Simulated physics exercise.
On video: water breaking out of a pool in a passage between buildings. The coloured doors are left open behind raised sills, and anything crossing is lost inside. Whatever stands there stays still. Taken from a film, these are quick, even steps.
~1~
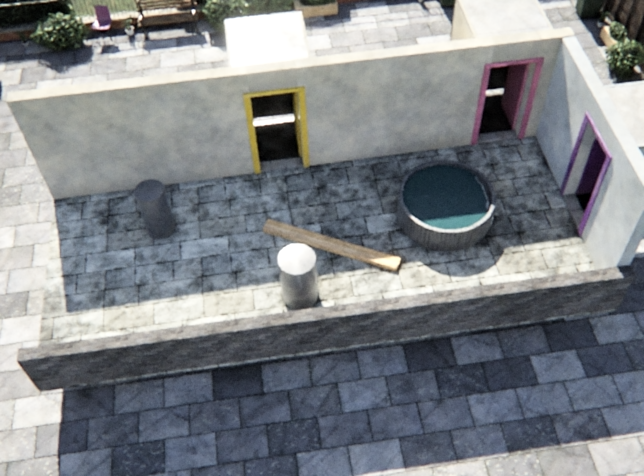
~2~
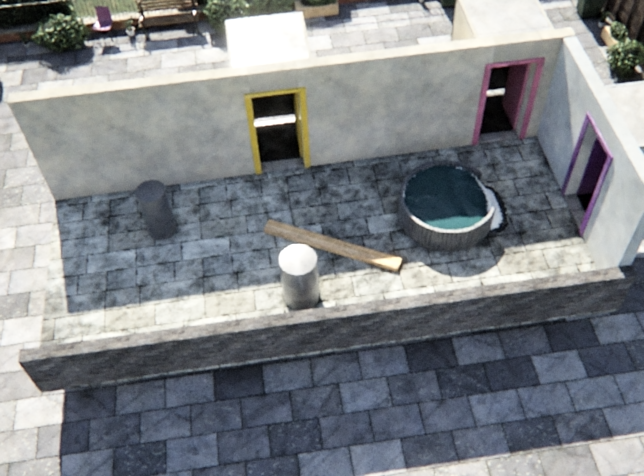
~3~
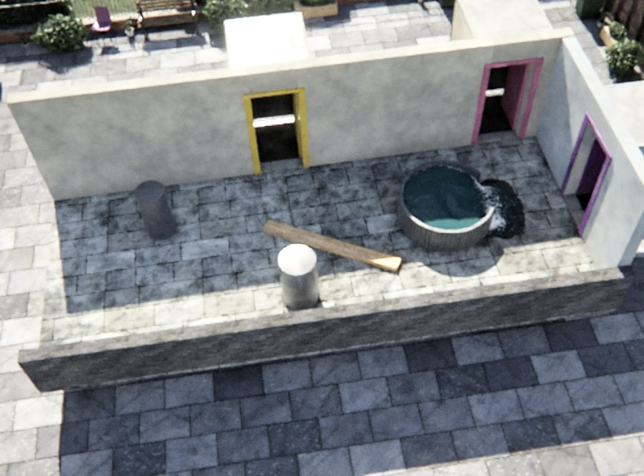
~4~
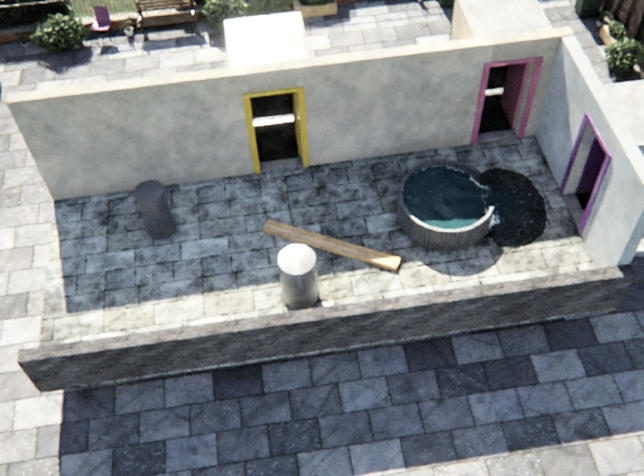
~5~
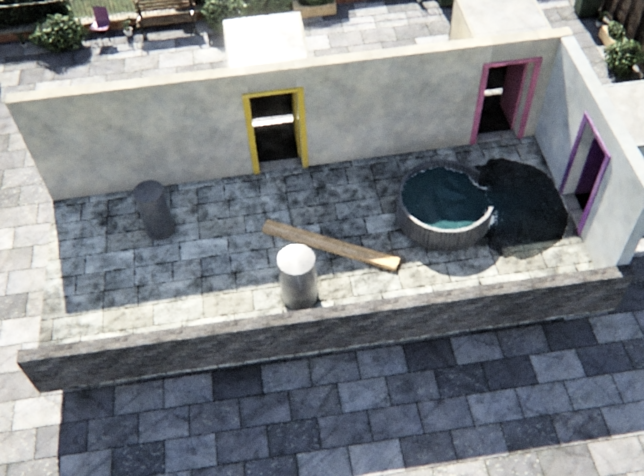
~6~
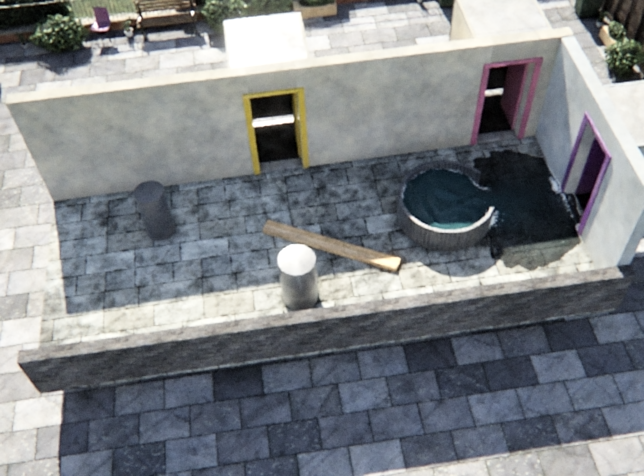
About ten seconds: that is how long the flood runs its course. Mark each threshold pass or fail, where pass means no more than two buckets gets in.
Pink door - fail; purple door - fail; yellow door - pass.
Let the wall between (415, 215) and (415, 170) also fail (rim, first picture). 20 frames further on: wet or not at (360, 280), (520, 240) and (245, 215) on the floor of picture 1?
Taking each in turn, they come out kept dry, kept dry, watered.
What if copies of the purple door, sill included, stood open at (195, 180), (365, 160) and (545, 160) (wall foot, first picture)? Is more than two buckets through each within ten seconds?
Below; below; above.
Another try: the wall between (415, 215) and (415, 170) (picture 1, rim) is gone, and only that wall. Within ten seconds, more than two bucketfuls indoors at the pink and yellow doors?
Looking at it, the pink ends up below and the yellow ends up above.
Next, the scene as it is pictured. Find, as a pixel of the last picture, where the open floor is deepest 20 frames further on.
Deepest point: About (549, 179).
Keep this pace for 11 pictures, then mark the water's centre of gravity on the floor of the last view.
My reading is close to (482, 210).
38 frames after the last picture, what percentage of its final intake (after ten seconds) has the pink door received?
Share at that point: Close to 80 in a hundred.
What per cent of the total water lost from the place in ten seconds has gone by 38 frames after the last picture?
Share gone by then: About 90 %.
A moment on, water covers 10 % of the floor; the pink door wet at the sill, nothing in, the purple door over two buckets in, the yellow door not reached.
Next, water covers 15 % of the floor; the pink door under two buckets in, the purple door far over two buckets in, the yellow door not reached.
Then, water covers 25 % of the floor; the pink door over two buckets in, the purple door far over two buckets in, the yellow door not reached.
Later, water covers 40 % of the floor; the pink door far over two buckets in, the purple door far over two buckets in, the yellow door wet at the sill, nothing in.
In the end, water covers 60 % of the floor; the pink door far over two buckets in, the purple door far over two buckets in, the yellow door wet at the sill, nothing in.
